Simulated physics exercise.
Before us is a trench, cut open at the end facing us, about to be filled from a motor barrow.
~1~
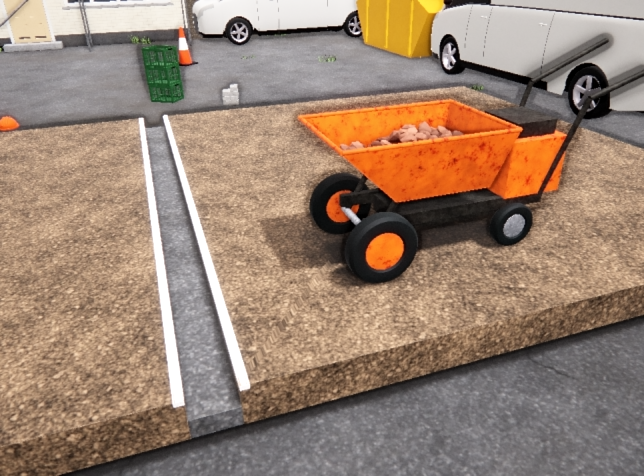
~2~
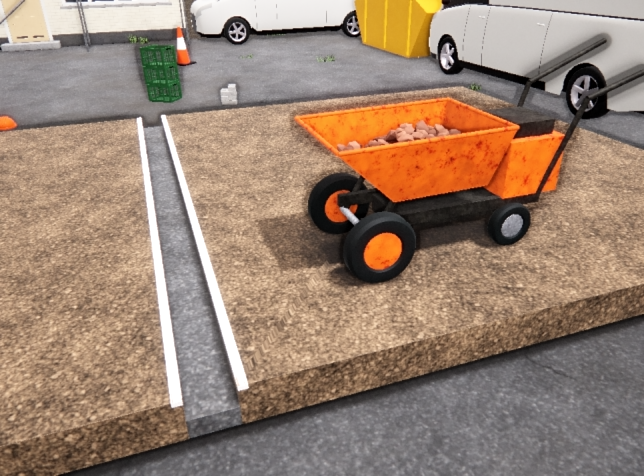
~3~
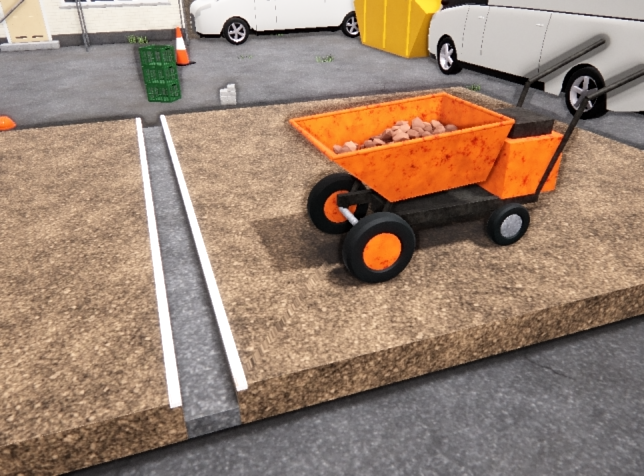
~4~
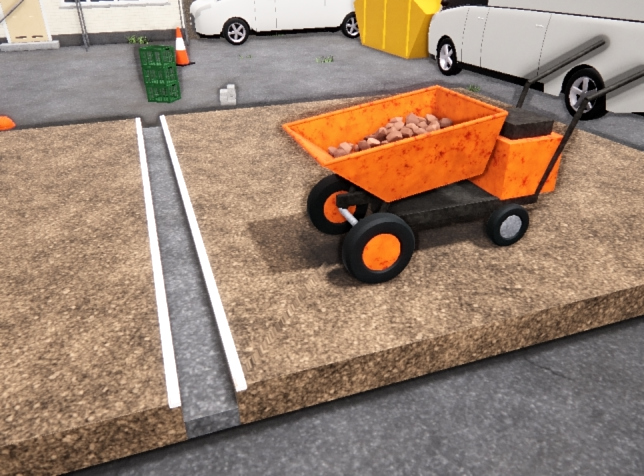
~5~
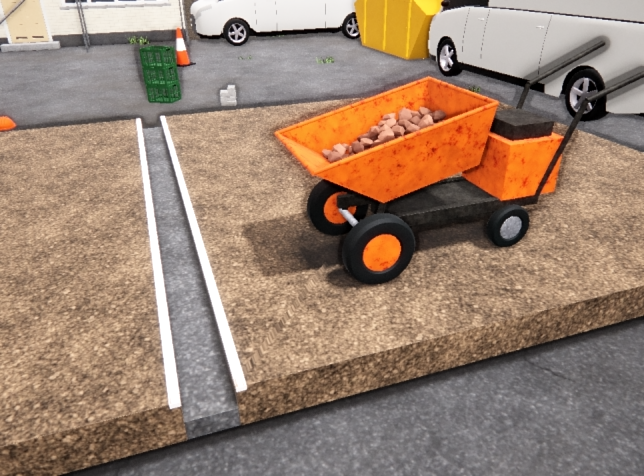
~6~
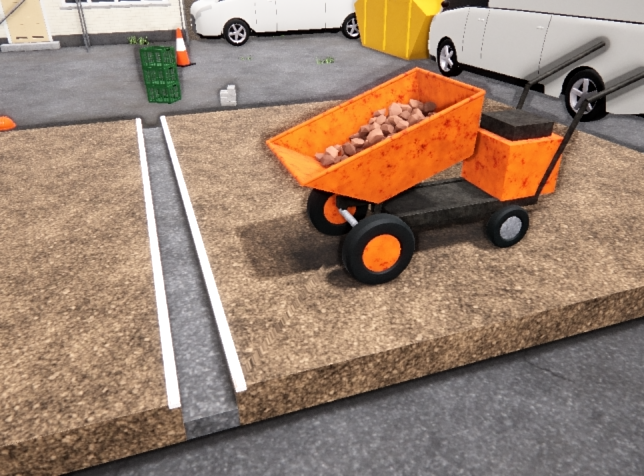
Beside a narrow trench, an orange motor barrow's skip of rubble gradually tilts toward the left.
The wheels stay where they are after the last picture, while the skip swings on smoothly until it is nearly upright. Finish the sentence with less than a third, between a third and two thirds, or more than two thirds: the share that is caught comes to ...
The share that is caught comes to between a third and two thirds.
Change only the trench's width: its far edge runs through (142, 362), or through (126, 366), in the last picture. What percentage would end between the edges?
I'd say some 50 in a hundred, followed by 50 in a hundred.
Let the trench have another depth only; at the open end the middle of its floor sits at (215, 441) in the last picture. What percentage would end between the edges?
That would give roughly 50 percent.
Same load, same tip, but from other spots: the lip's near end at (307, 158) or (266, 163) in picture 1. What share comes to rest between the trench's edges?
The share would be near 60 percent, and then near 50 percent.
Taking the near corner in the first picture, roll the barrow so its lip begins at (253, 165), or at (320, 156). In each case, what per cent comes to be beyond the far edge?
I'd put it at around 60 percent the first time and 10 percent the second.
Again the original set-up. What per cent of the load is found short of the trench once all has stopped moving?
I'd put it at around 40 percent.
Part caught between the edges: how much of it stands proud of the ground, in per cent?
I'd estimate around 15 %.
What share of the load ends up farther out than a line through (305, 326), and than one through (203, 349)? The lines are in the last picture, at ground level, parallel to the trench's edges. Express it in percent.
I'd say about 90 and about 30 in a hundred.
Soon, skip tipped steeply; all in the skip.
A while on, skip tipped steeply; most in the skip; a small part short of the trench; a stray few in or heaped over the trench; a stray few falling.
Towards the end, skip tipped right over; about a quarter in the skip; about half short of the trench; about a third in or heaped over the trench; a stray few beyond it.
Finally, skip tipped right over; a small part in the skip; about a third short of the trench; about half in or heaped over the trench; a stray few beyond it.
